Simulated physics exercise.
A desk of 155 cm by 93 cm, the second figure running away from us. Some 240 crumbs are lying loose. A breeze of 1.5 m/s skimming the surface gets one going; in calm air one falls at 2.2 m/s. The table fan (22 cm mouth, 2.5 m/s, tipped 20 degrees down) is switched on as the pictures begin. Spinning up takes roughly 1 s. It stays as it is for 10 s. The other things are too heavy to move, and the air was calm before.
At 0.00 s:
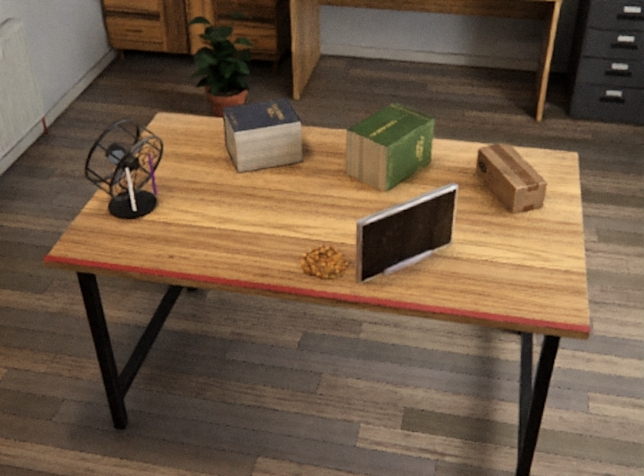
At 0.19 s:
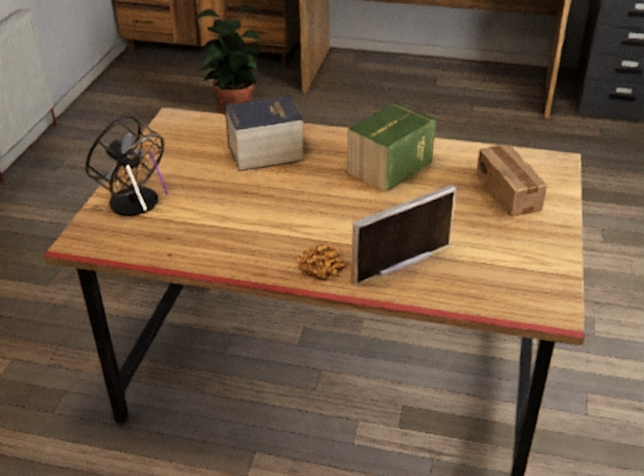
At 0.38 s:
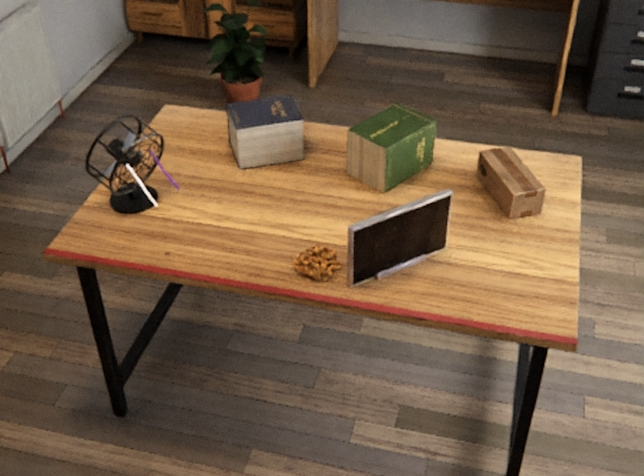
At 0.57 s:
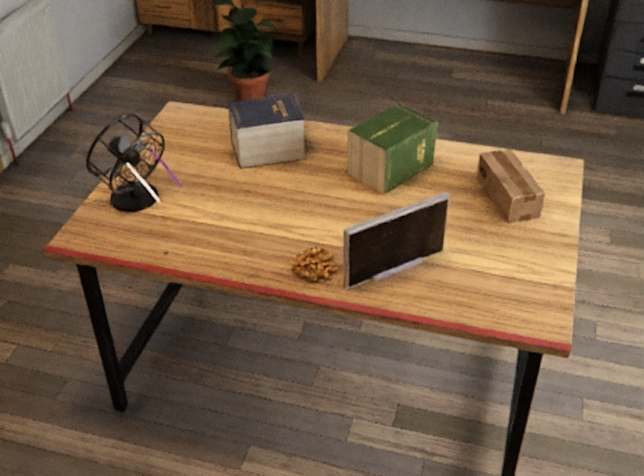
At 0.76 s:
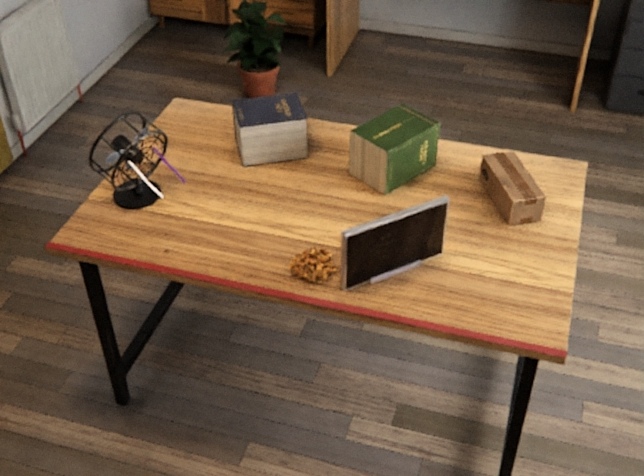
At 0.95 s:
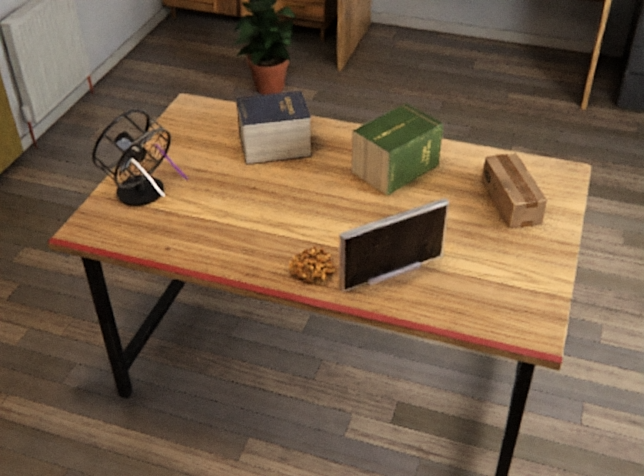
A wooden table held a small black fan, two thick books, a little box, a dark screen and a pile of crumbs, and nothing on it shifted as the view slowly drifted around.
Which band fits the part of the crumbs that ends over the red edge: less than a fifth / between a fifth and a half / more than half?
Of the crumbs, from a fifth to a half end over the red edge.
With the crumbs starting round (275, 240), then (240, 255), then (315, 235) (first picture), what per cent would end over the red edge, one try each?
In that order: 10 %, 100 %, 0 %.
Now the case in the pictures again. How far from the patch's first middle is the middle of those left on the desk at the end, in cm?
About 20 cm.
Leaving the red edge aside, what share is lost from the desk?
Near 3 %.
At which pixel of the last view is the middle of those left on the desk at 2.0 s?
Near (367, 273).
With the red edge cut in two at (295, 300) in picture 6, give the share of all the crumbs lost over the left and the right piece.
Some 0 % left, 40 % right.
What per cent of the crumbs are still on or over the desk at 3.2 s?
Near 60 %.
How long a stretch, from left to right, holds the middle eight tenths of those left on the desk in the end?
Roughly 20 cm.
After 2.0 s the count stands so, 33 % are over the red edge; the middle of those still in play is near (367, 273).
After 3.2 s the count stands so, 36 % are over the red edge; the middle of those still in play is near (371, 269).
After 5.5 s the count stands so, 37 % are over the red edge; the middle of those still in play is near (371, 269).
After 10.0 s, at the end, 38 % are over the red edge; the middle of those still in play is near (375, 268).
